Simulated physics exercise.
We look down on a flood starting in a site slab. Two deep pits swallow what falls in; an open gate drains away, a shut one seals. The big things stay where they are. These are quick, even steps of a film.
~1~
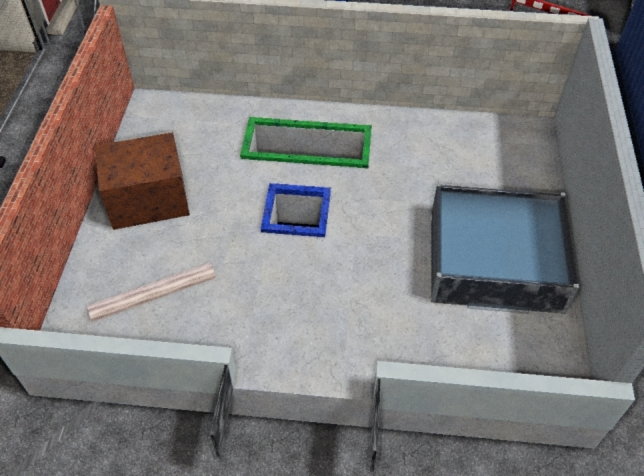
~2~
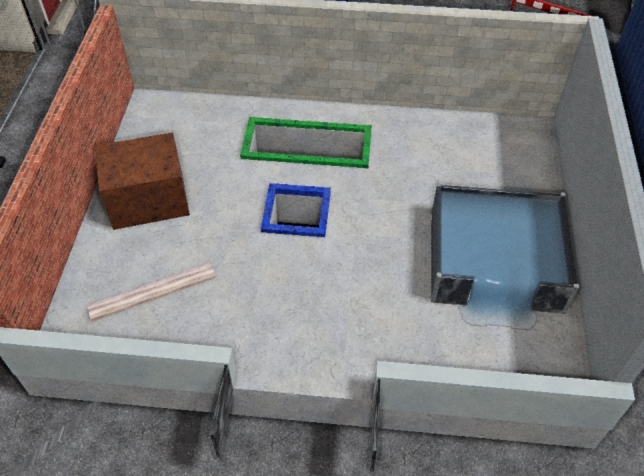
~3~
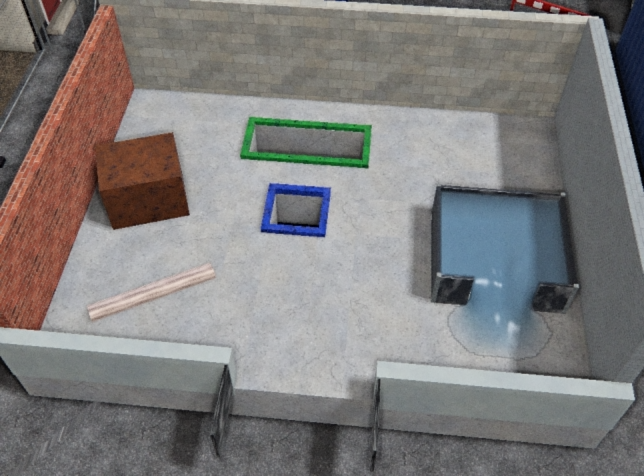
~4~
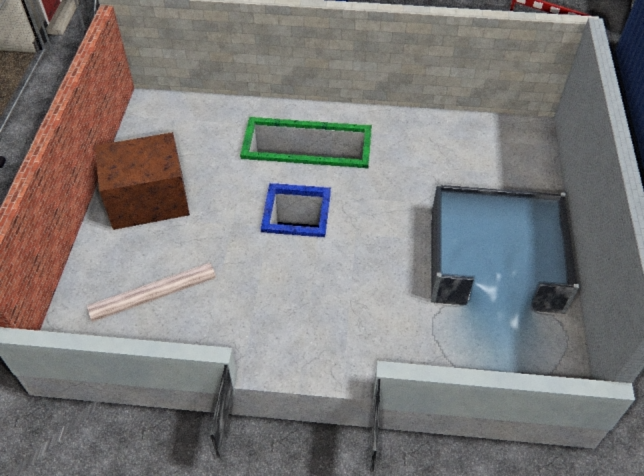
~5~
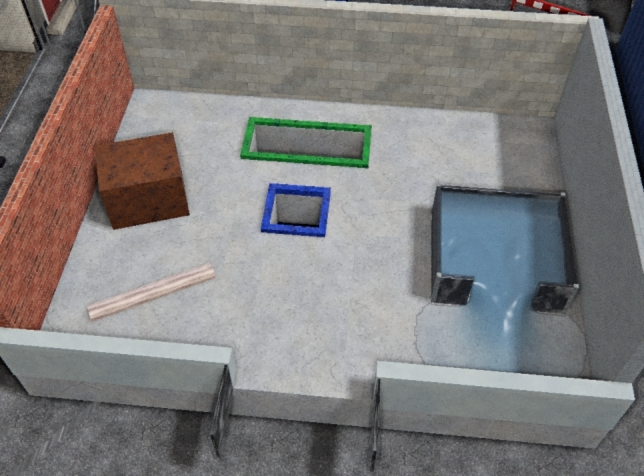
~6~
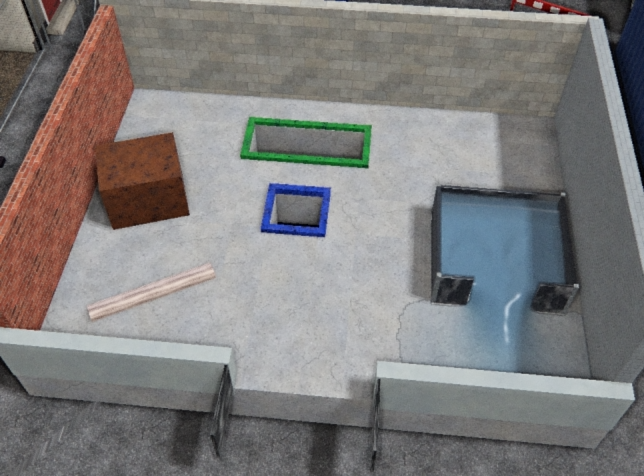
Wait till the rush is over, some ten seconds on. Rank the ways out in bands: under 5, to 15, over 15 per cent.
One by one: The gate takes between 5 and 15 %; the green pit takes less than 5 %; the blue pit takes less than 5 %.
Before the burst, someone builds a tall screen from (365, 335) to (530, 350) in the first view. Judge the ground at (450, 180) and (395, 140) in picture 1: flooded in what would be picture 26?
In that order: Not flooded, free of water.
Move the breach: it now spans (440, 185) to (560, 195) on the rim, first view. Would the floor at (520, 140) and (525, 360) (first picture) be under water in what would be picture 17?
In that order: Covered, clear.
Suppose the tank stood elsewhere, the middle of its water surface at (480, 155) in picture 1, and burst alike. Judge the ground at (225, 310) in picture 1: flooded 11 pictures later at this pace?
Verdict: Dry.
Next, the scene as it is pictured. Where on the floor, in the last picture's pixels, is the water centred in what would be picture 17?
Near (487, 304).
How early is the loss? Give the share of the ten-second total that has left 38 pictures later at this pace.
Roughly 60 per cent.
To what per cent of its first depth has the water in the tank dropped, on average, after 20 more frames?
I make it 42 per cent.
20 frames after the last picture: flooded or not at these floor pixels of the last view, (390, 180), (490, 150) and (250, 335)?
One after the other: No water, clear, awash.
A moment on, water covers 10 % of the floor; the gate 0 %, the green pit 0 %, the blue pit 0 %.
Next, water covers 20 % of the floor; the gate 1 %, the green pit 0 %, the blue pit 0 %.
Then, water covers 40 % of the floor; the gate 2 %, the green pit 0 %, the blue pit 0 %.
Later, water covers 60 % of the floor; the gate 5 %, the green pit 0 %, the blue pit 0 %.
In the end, water covers 85 % of the floor; the gate 9 %, the green pit 0 %, the blue pit 0 %.
